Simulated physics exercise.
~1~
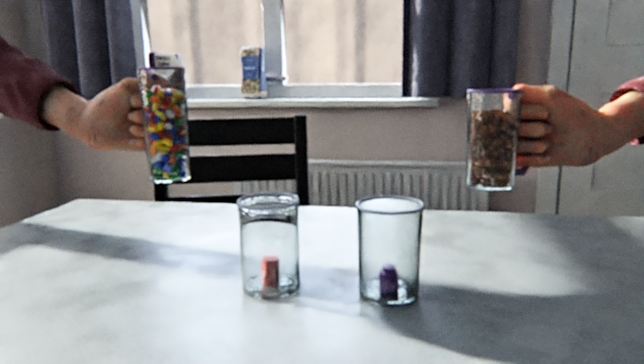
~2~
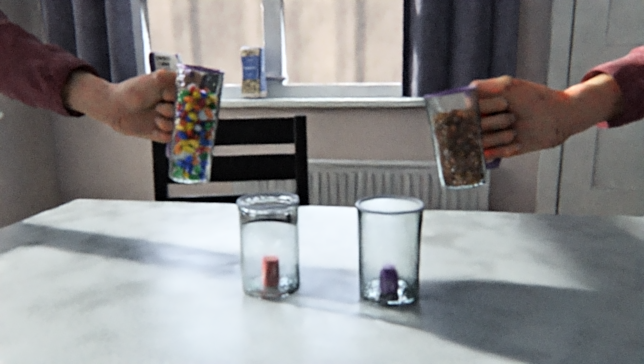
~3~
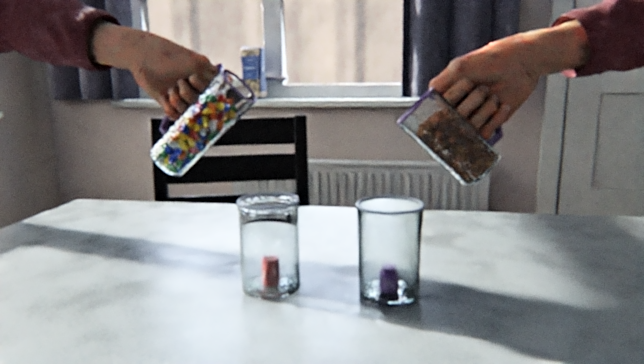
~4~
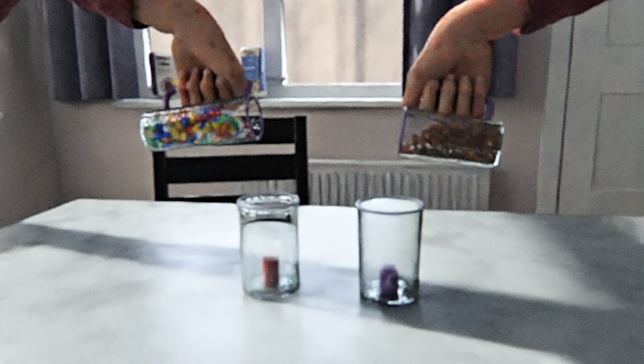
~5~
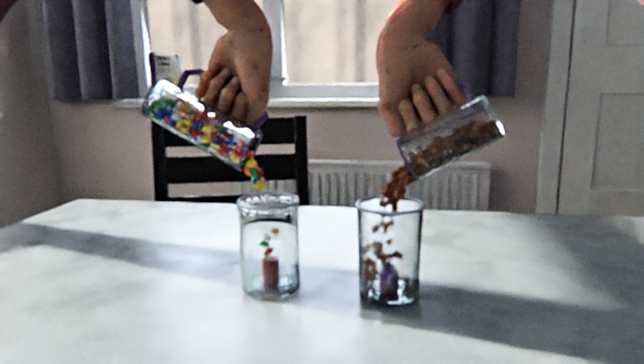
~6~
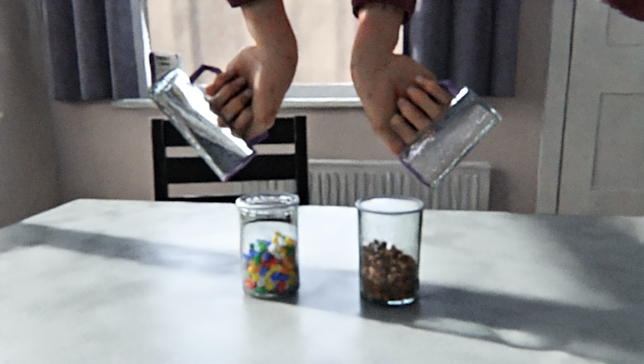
At a table, two hands pour colorful beads and brown bits into glasses, covering both objects.
